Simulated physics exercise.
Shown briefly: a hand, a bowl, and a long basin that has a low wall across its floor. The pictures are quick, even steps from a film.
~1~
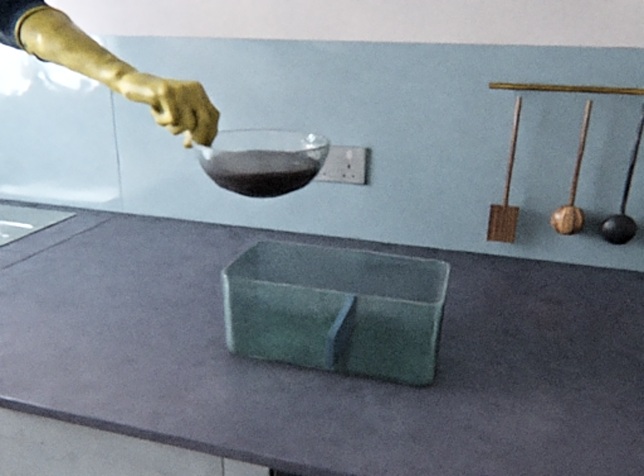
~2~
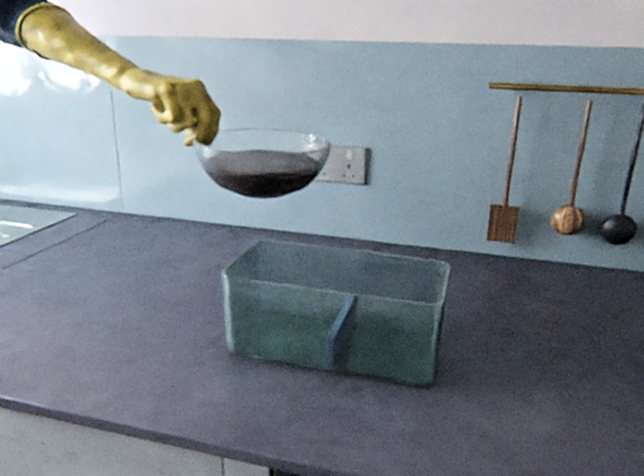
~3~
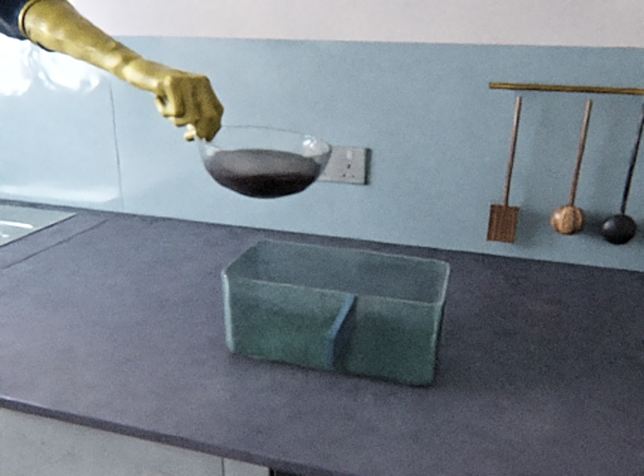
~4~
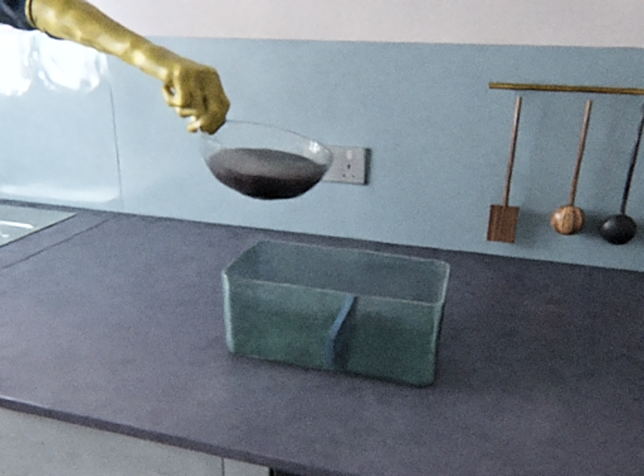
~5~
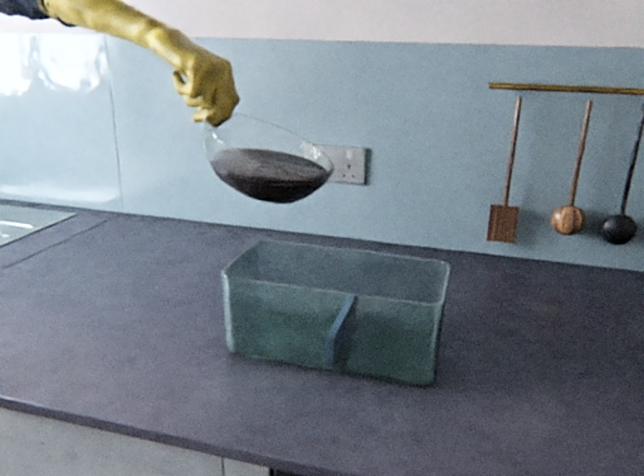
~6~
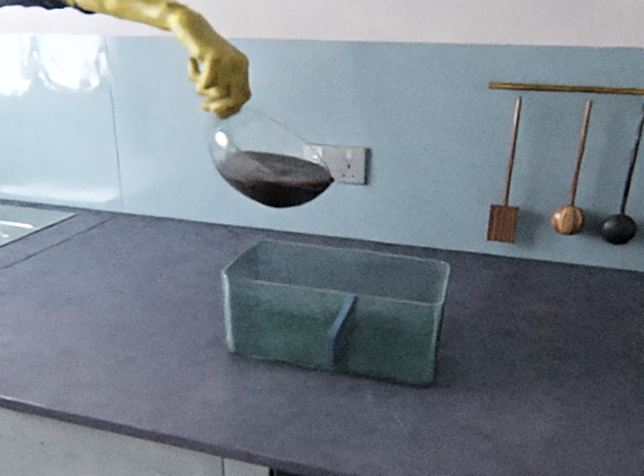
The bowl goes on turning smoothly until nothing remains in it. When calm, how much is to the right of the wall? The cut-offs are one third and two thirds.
The amount right of the wall is going to settle in the middle, one third to two thirds.
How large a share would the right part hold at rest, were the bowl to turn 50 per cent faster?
Share on the right: Some 45 percent.
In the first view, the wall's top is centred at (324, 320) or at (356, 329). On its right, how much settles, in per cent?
Roughly 70 per cent first and roughly 40 per cent second.
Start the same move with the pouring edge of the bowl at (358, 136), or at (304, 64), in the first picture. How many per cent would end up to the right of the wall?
First try: Near 75 percent; second try: Near 45 percent.
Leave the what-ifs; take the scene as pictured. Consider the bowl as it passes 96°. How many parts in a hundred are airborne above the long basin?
Share in flight: Approx. 25 %.
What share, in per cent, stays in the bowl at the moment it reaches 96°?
It still holds around 5 per cent there.
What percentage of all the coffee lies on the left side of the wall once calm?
Near 40 in a hundred.
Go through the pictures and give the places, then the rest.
It leans 0°; its right rim is at (327, 146); the coffee meets the walls at (211, 156) and (321, 165); the long basin's rim runs from (241, 257) to (447, 284); the wall's top is at (343, 315), in the first picture.
It leans 1°; its right rim is at (328, 148); the coffee meets the walls at (211, 155) and (321, 166), in the second picture.
It leans 6°; its right rim is at (329, 153); the coffee meets the walls at (212, 153) and (321, 168), in the third picture.
It leans 13°; its right rim is at (330, 162); the coffee meets the walls at (215, 151) and (324, 171), in the fourth picture.
It leans 22°; its right rim is at (330, 174); the coffee meets the walls at (219, 151) and (328, 175), in the fifth picture.
It leans 33°; its right rim is at (328, 187); the coffee meets the walls at (225, 154) and (326, 176); 2 per cent is over the edge, in the sixth picture.
A moment on, the bowl is tipped on its side and 5 per cent is still to pour, 16 is left of the wall and 53 right of it.
Next, the bowl is tipped right over and 0 per cent is still to pour, 38 is left of the wall and 55 right of it.
Then the bowl is tipped right over and 0 per cent is still to pour, 42 is left of the wall and 55 right of it.
Later the bowl is tipped right over and 0 per cent is still to pour, 42 is left of the wall and 56 right of it.
In the end 42 per cent lies left of the wall, 56 right of it and 2 outside.
